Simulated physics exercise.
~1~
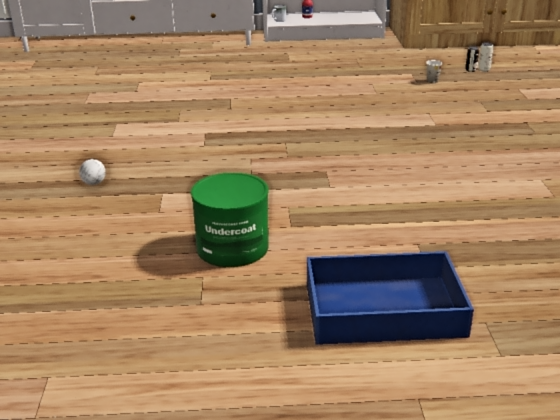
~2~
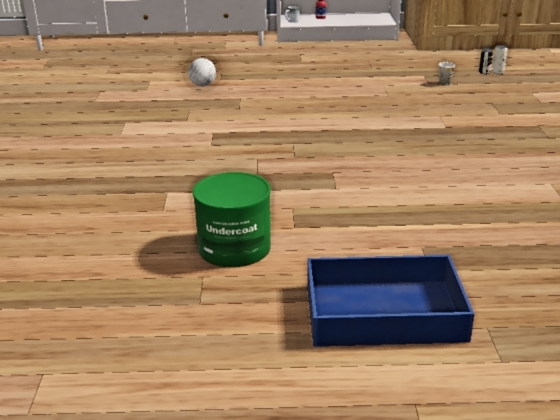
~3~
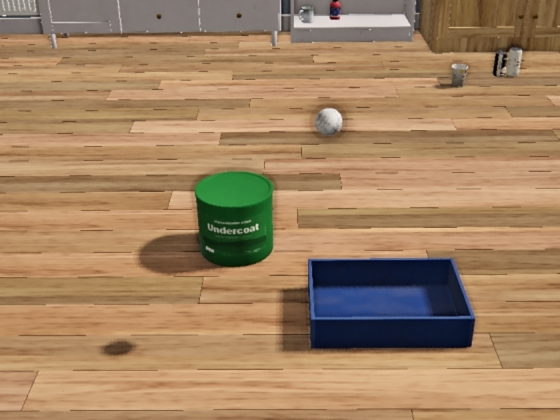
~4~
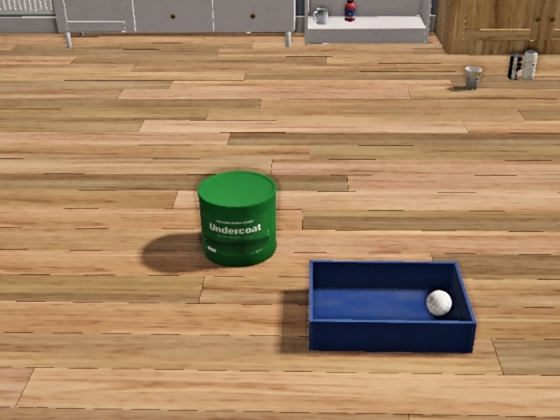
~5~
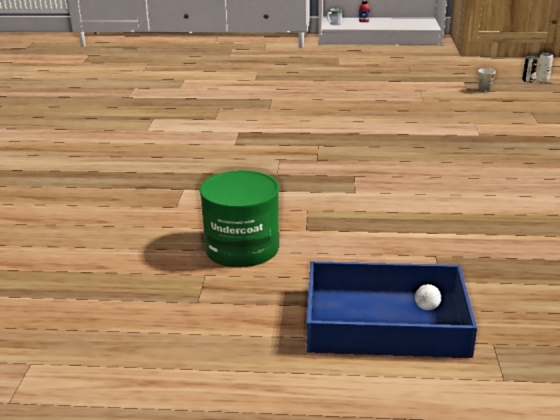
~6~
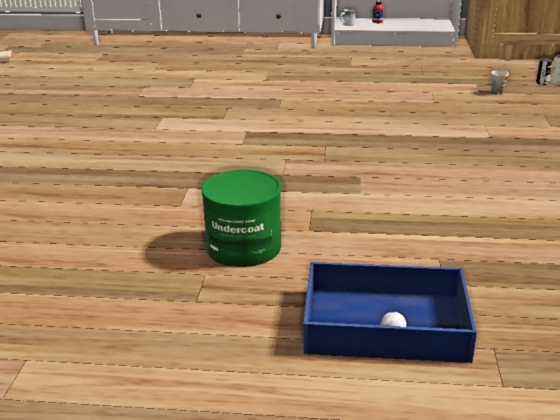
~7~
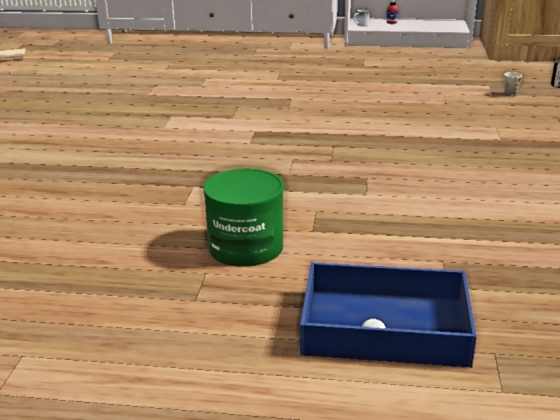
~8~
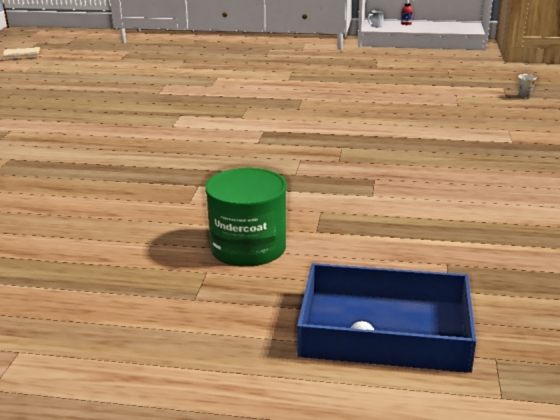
On a wooden floor, a white ball flies rightward past a green pail labelled Undercoat and drops into an open blue box, then moves left and toward the near side, ending inside the box while the pail stays in place.
